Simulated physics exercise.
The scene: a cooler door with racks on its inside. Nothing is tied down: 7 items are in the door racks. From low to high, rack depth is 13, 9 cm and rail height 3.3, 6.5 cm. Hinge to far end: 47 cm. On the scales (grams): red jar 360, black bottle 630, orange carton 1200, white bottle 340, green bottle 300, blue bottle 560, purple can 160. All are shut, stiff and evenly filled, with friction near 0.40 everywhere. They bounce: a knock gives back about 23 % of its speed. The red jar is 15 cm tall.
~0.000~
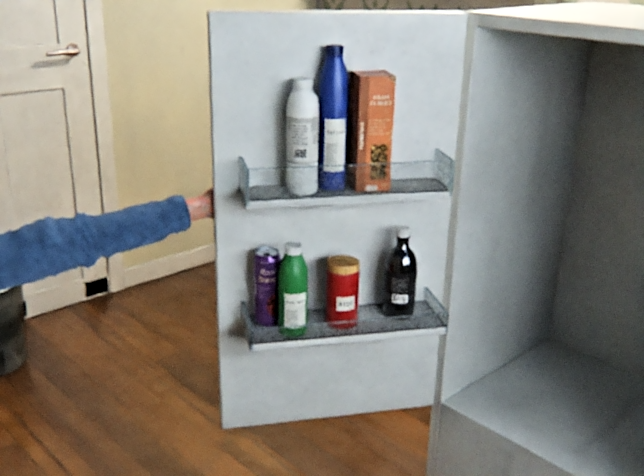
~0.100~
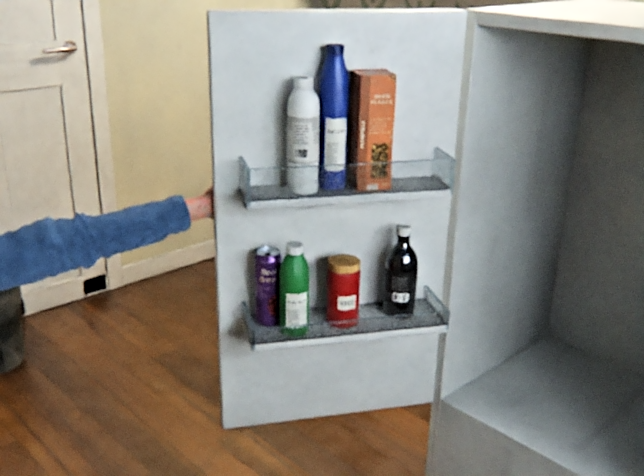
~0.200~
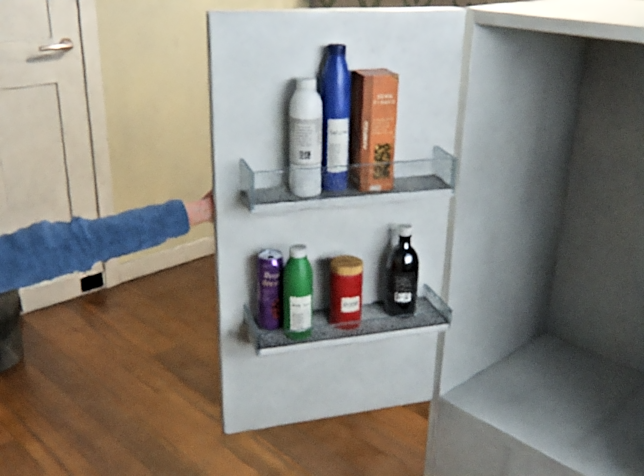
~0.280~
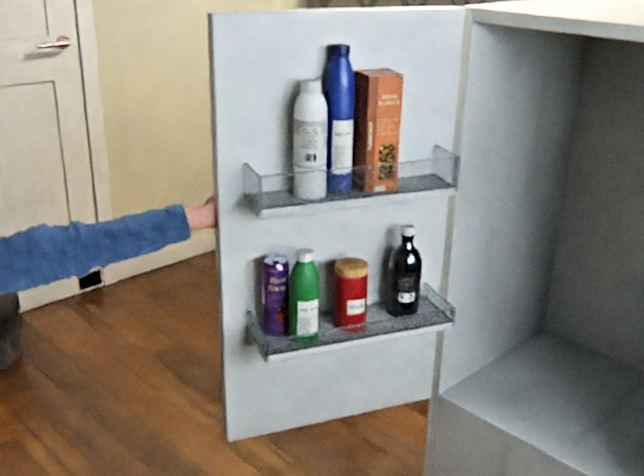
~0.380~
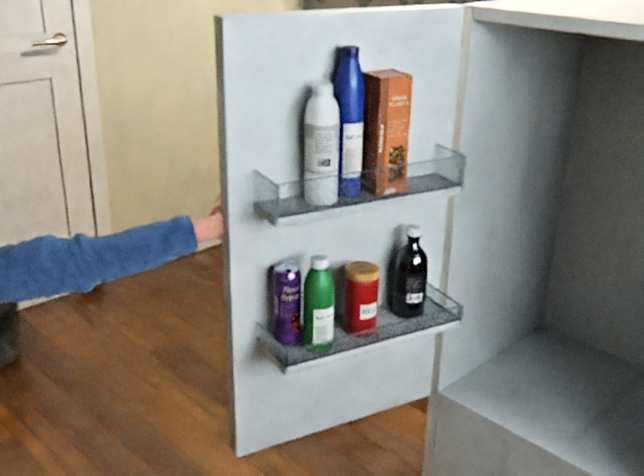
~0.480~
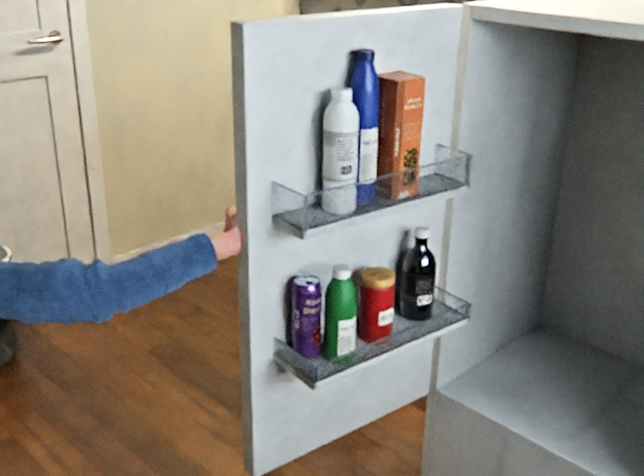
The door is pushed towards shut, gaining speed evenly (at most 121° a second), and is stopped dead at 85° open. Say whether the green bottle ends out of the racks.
The green bottle falls out.
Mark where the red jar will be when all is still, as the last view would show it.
Around (410, 315).
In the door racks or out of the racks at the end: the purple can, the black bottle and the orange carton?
The purple can ends out of the racks; the black bottle is still in the door racks; the orange carton is still in the door racks.
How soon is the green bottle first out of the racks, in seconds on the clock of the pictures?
Near 0.8 s.
After 0.68 s, open by 85°; green bottle 22° off upright near (394, 326); purple can 20° off upright; blue bottle 13° off upright.
After 0.98 s, open by 85°; green bottle, blue bottle and purple can now out of the racks; red jar moved 2 cm.
After 1.18 s, open by 85°; white bottle 3° off upright; red jar moved 2 cm.
After 1.38 s, open by 85°; red jar moved 2 cm.
In the end (2.2 s), out of the racks, green bottle, blue bottle and purple can; the other 4 under 5 cm from the start.
